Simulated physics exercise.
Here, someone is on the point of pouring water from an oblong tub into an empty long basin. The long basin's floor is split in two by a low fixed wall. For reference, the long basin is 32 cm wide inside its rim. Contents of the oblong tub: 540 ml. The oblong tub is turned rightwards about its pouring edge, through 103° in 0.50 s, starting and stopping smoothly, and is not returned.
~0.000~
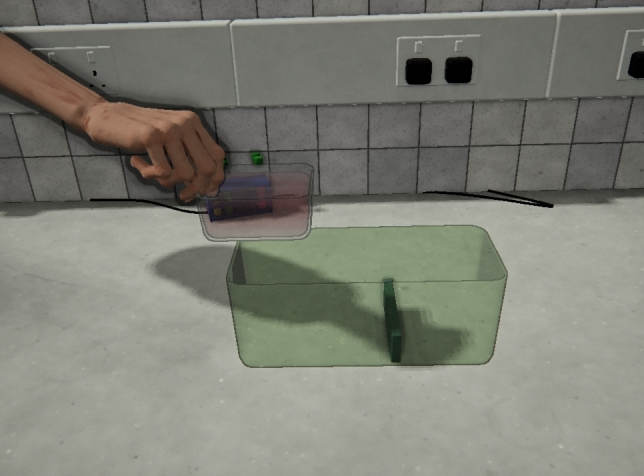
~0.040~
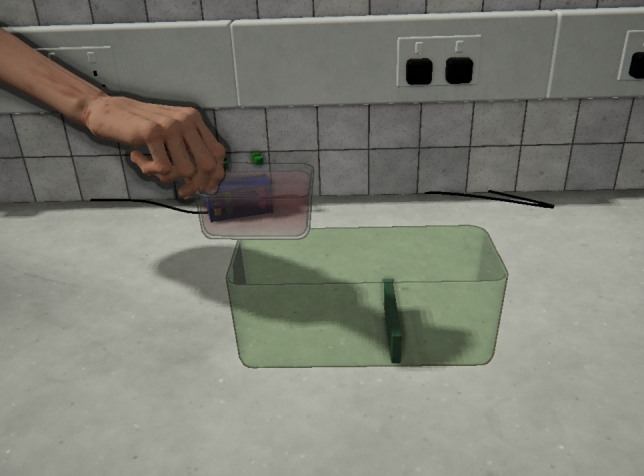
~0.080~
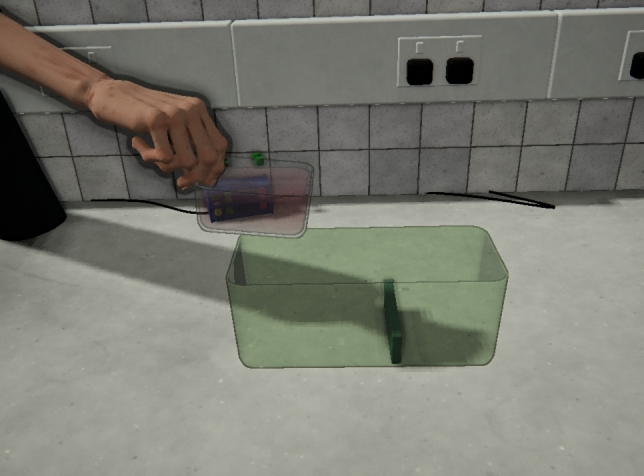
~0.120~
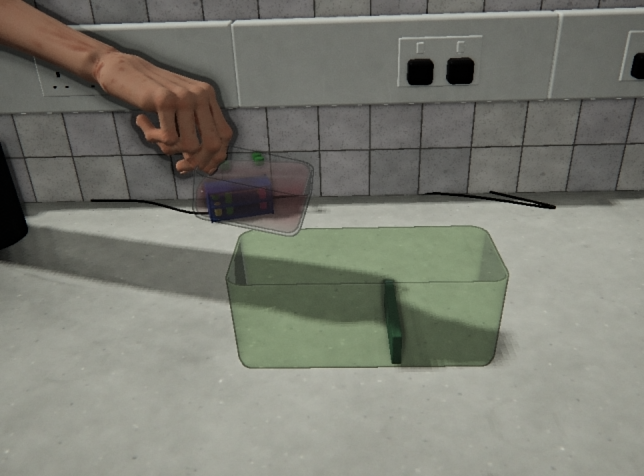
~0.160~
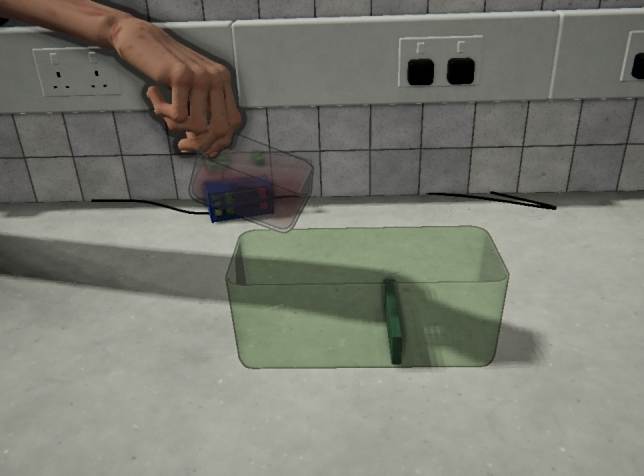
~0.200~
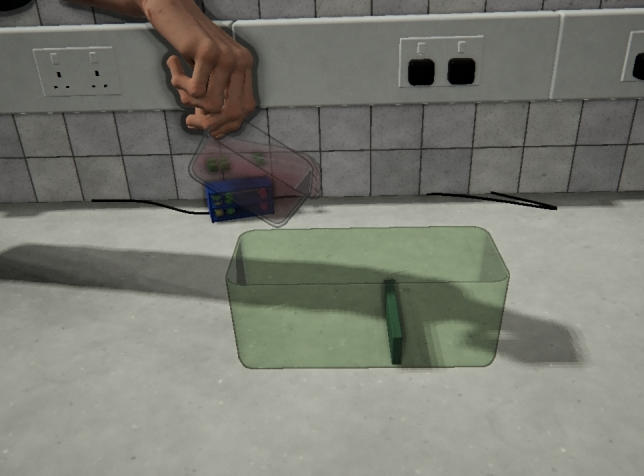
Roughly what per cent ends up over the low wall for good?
About 56 in every hundred.
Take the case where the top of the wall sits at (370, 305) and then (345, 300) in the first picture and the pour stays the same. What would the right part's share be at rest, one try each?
The first gives near 70 per cent and the second near 80 per cent.
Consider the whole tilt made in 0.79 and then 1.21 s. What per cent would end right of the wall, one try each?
Result: 60 per cent, then 50 per cent.
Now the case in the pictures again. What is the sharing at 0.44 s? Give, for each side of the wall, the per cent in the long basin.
I'd say some 20 in a hundred on the left and 0 on the right.
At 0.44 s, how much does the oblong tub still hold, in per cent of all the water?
At that time about 20 in a hundred parts are still held.
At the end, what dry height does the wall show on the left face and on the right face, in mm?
On the left it's about 34 mm; on the right, about 22 mm.
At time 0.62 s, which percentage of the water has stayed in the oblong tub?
Close to 1 percent of the whole amount.
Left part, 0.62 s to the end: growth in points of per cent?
Around 22 in a hundred.
By 0.44 s the tilt is 99° and 19 per cent is still to pour, 21 is left of the wall and 0 right of it.
By 0.62 s the tilt is 103° and 1 per cent is still to pour, 18 is left of the wall and 74 right of it.
By 0.80 s the tilt is 103° and 0 per cent is still to pour, 30 is left of the wall and 54 right of it.
By 1.00 s the tilt is 103° and 0 per cent is still to pour, 39 is left of the wall and 56 right of it.
At rest 39 per cent lies left of the wall, 56 right of it and 5 outside.
